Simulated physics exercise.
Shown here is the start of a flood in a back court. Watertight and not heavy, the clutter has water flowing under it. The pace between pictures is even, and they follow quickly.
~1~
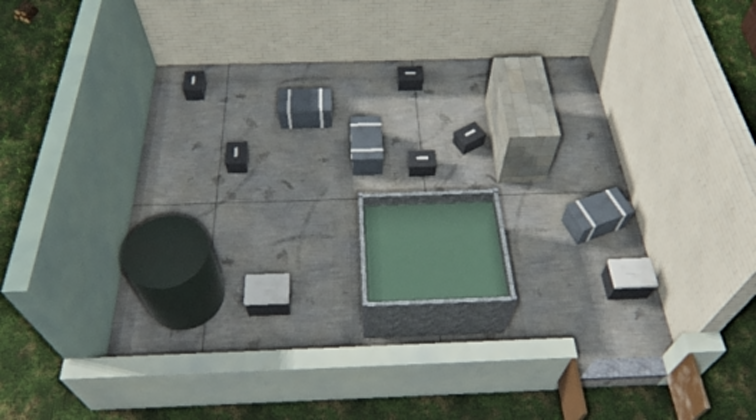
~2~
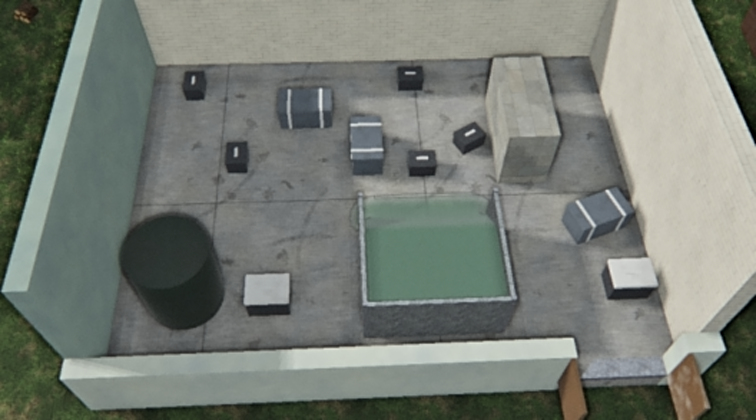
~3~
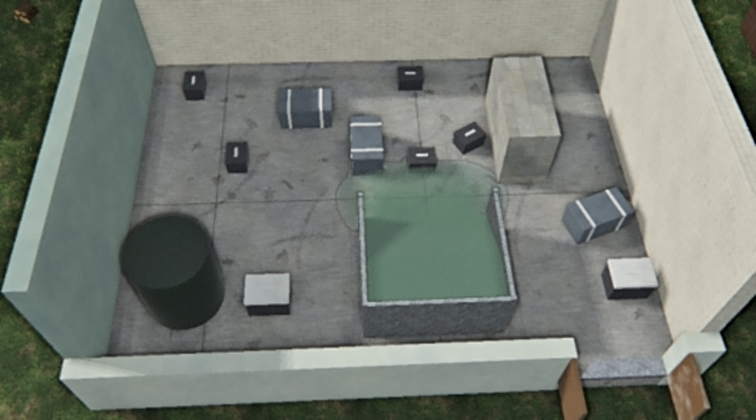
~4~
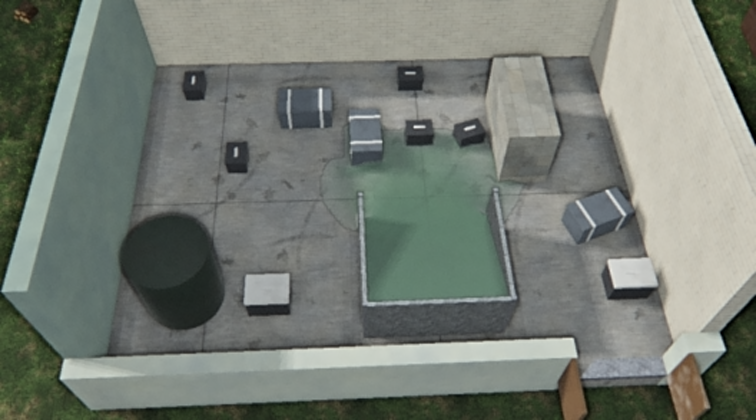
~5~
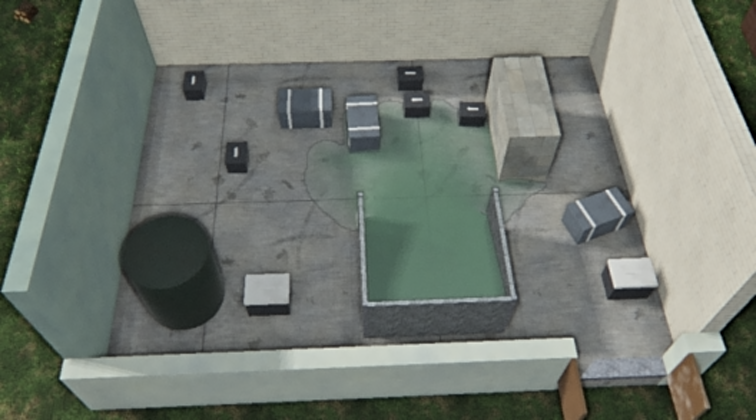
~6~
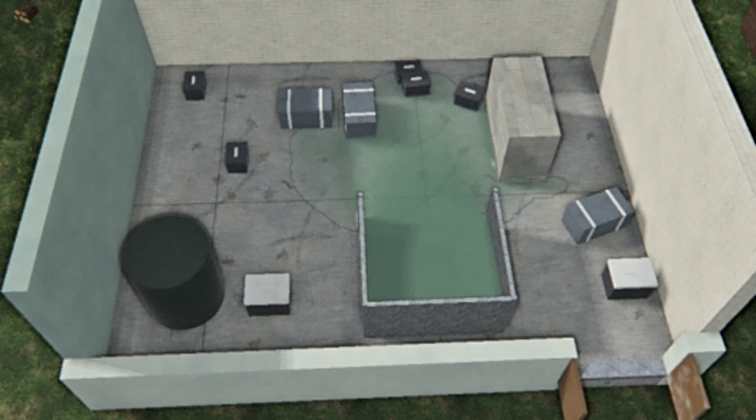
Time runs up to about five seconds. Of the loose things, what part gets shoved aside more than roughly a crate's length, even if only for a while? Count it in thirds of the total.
Portion: No less than two thirds.
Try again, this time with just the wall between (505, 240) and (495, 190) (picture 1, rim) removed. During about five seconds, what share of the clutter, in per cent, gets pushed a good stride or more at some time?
That works out to some 30 %.
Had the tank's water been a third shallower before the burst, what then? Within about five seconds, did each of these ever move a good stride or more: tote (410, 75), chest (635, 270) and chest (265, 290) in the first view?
Going through them in turn, I'd say got there, then never got there, then never got there.
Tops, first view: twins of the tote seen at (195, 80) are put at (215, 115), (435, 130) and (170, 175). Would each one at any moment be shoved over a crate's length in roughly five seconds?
Copy by copy, in order: Relocated, relocated, relocated.
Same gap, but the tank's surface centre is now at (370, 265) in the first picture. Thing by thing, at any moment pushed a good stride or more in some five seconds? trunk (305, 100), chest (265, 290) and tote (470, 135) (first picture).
Lab note - in sequence: Displaced that much; less than that; displaced that much.
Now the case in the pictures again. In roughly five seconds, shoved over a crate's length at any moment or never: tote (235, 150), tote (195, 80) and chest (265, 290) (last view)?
Item one gets that far, item two gets that far, item three never gets that far.
A moment on, 3 of 10 are well off their spots; 3 afloat.
Next, 4 of 10 are well off their spots; 5 afloat.
Later, 6 of 10 are well off their spots; 6 afloat.
In the end, 9 of 10 are well off their spots, and 9 have been at some point; 7 afloat.
